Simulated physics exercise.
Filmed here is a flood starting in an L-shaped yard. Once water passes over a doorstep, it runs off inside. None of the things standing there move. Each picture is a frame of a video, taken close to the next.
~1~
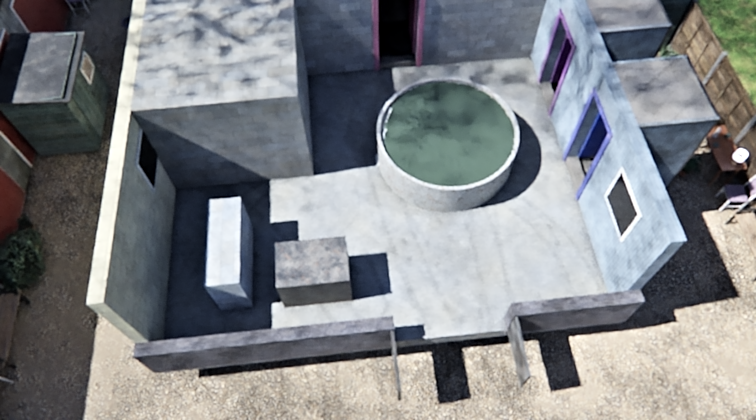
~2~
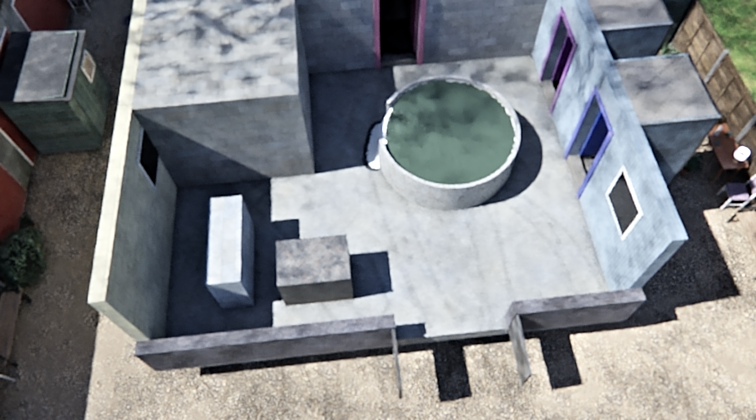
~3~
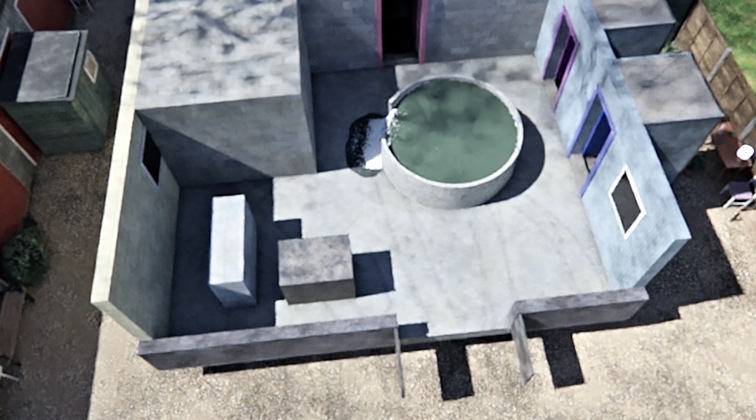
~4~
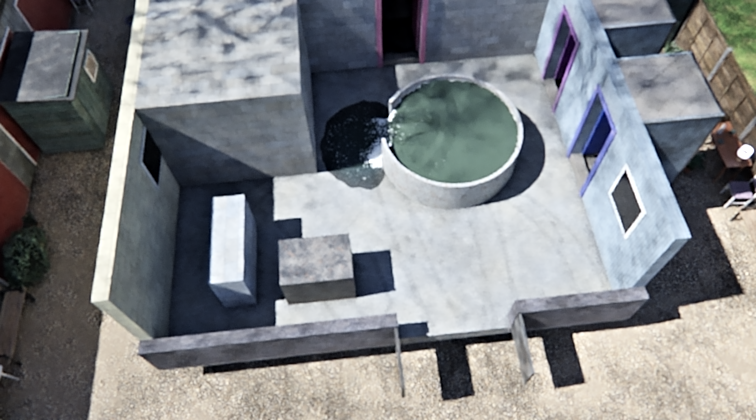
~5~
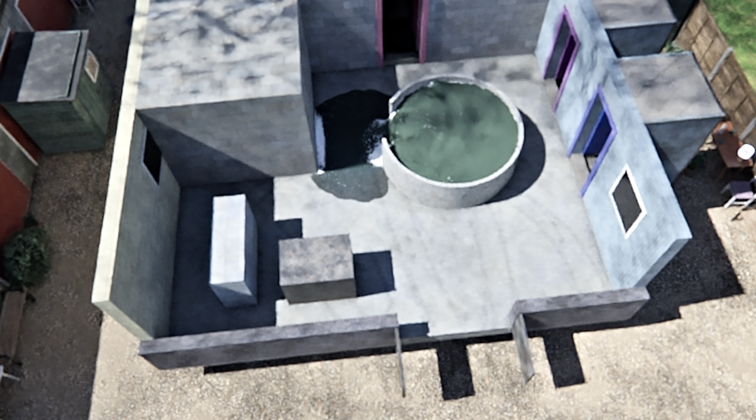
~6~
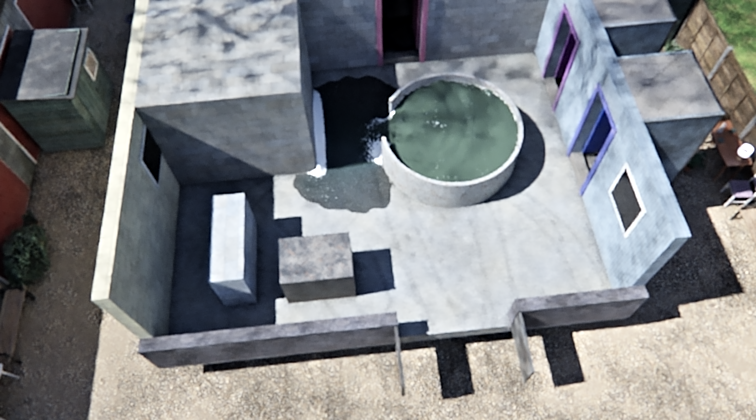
An L-shaped concrete yard with pale walls is seen from high above in bright sunlight. A round pool of green water stands right of centre, with a white block and a grey block at lower left, a purple-framed and a blue-framed opening at right. Water pours from the pool's left rim and spreads darkly across the floor toward the left wall and forward, while the view shifts barely.
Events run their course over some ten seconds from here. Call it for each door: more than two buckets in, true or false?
Purple door true, pink door false, blue door false.
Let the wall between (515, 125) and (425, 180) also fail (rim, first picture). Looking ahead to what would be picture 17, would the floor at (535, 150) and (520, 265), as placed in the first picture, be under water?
Soaked; soaked.
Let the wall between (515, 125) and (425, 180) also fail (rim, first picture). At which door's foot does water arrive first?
I'd say the door marked blue.
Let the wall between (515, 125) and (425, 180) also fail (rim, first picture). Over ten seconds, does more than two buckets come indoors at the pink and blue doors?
In order, the pink one remains short, the blue one overshoots.
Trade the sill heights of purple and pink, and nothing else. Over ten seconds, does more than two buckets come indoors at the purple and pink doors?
Results - purple crosses the line, pink crosses the line.
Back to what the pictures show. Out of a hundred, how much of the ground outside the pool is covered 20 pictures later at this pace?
My best guess is some 60 %.
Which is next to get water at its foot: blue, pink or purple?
My pick is the one in pink.
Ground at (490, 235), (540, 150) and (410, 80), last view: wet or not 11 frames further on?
Same order as asked: Dry as before; dry as before; drenched.
A moment on, water covers 15 % of the floor; the purple door not reached, the pink door not reached, the blue door not reached.
Next, water covers 30 % of the floor; the purple door not reached, the pink door wet at the sill, nothing in, the blue door not reached.
Then, water covers 60 % of the floor; the purple door over two buckets in, the pink door wet at the sill, nothing in, the blue door not reached.
Later, water covers 90 % of the floor; the purple door far over two buckets in, the pink door under two buckets in, the blue door wet at the sill, nothing in.
In the end, water covers 95 % of the floor; the purple door far over two buckets in, the pink door under two buckets in, the blue door wet at the sill, nothing in.
